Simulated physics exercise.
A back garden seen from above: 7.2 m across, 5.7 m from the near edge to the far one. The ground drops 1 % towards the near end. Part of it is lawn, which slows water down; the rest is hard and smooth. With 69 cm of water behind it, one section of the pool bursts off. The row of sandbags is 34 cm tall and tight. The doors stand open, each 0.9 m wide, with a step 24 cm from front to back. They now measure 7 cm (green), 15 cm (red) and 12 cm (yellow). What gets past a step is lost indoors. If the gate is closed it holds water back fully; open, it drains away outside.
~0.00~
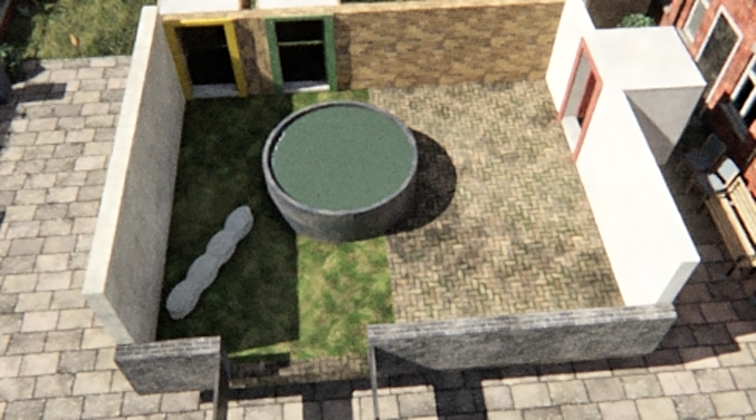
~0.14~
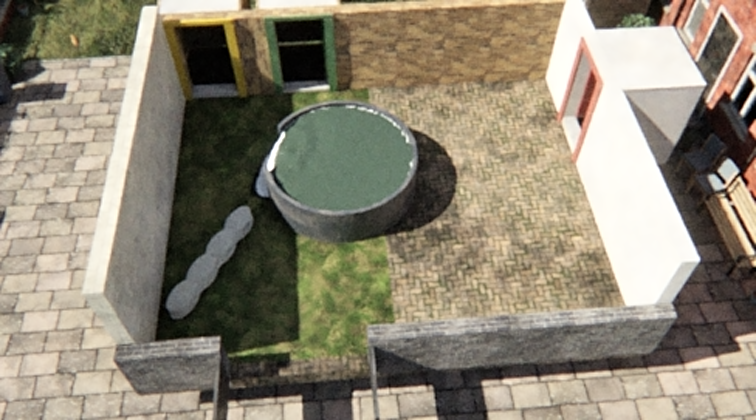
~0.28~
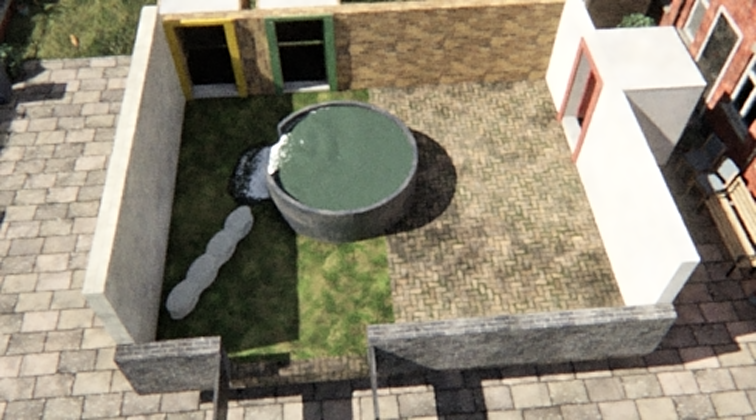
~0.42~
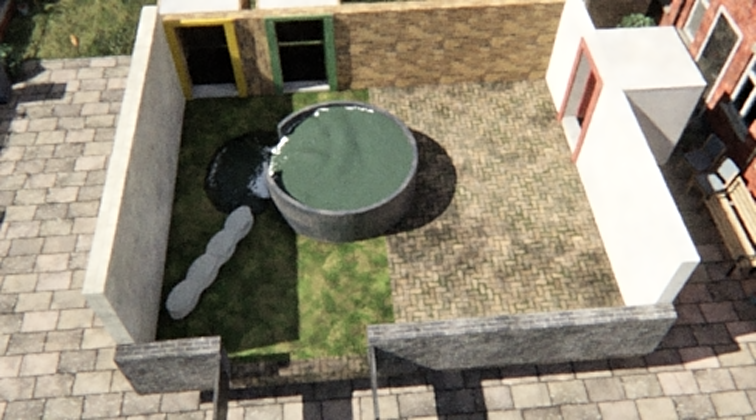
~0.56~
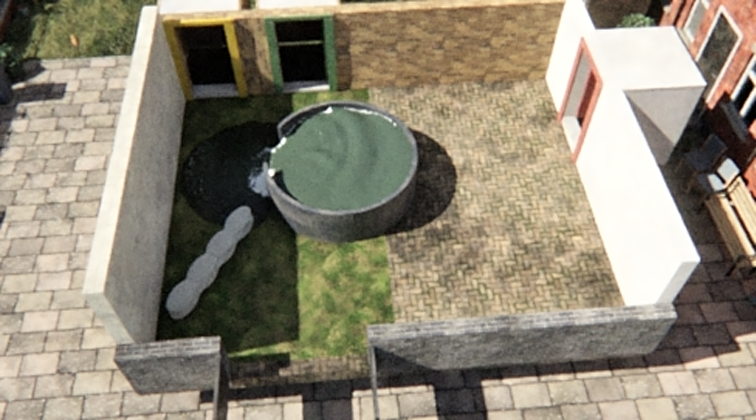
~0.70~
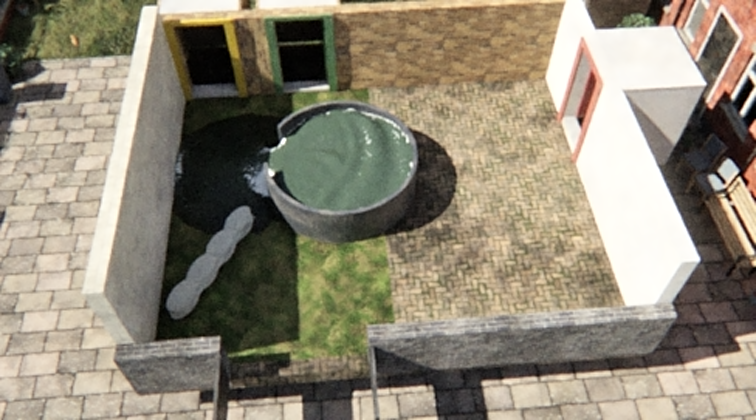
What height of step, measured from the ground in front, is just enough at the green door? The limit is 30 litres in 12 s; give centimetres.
It would have to be roughly 7.5 cm high.
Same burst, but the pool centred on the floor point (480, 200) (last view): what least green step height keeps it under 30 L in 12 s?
About 8.5 cm.
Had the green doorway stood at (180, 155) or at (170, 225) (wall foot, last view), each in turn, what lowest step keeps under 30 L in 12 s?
Roughly 26 and 19 cm.
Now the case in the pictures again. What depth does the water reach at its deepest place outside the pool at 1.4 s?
About 36 cm.
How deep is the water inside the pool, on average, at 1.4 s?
Roughly 53 cm on average.
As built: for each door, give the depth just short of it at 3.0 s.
In cm: Green 8, red 0, yellow 28.
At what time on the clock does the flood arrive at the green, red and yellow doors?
Arrival: Green 2.6 s, red 6.5 s, yellow 1.3 s.
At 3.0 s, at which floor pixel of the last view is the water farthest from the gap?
Near (152, 370).
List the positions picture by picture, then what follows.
The first picture shows still water, 69 cm deep, in the pool at (341, 157); the green door at (302, 52) is dry.
In the second picture, the front is at (258, 180), 0.3 m from the gap at (274, 165); 0.2 m2 of floor is wet, 69 cm left at the back.
In the third picture, the gap is at (274, 166), the front 0.7 m out at (242, 158); the back of the pool holds 69 cm.
In the fourth picture, water pours out at (274, 167) and has run 1.2 m, to (215, 160); about 8 cm deep outside, 69 cm at the back.
In the fifth picture, the front is at (188, 164), 1.6 m from the gap at (274, 166); 3.1 m2 of floor is wet, 69 cm left at the back.
In the sixth picture, the gap is at (274, 166), the front 2.0 m out at (181, 143); the back of the pool holds 66 cm; 1.0 m in a straight line remain to the green door at (302, 52).
After 1.4 s water covers 15 % of the floor, deepest (36 cm) near (186, 179); it has not reached the green door.
After 3.0 s water covers 25 % of the floor, deepest (34 cm) near (172, 303); 8 cm at the green door, 0 litres in over its 7 cm step.
After 12.0 s water covers 95 % of the floor, deepest (16 cm) near (186, 283); 9 cm at the green door, 30 litres in over its 7 cm step.
At the green door as built, the water arrived by 2.6 s and peaked near 11 cm at 7.0 s.
Run again over the same 12 s with other heights there, 48 litres in over 6 cm, 4 litres over 9.5 cm. The limit of 30 litres is kept from about 7.5 cm up.
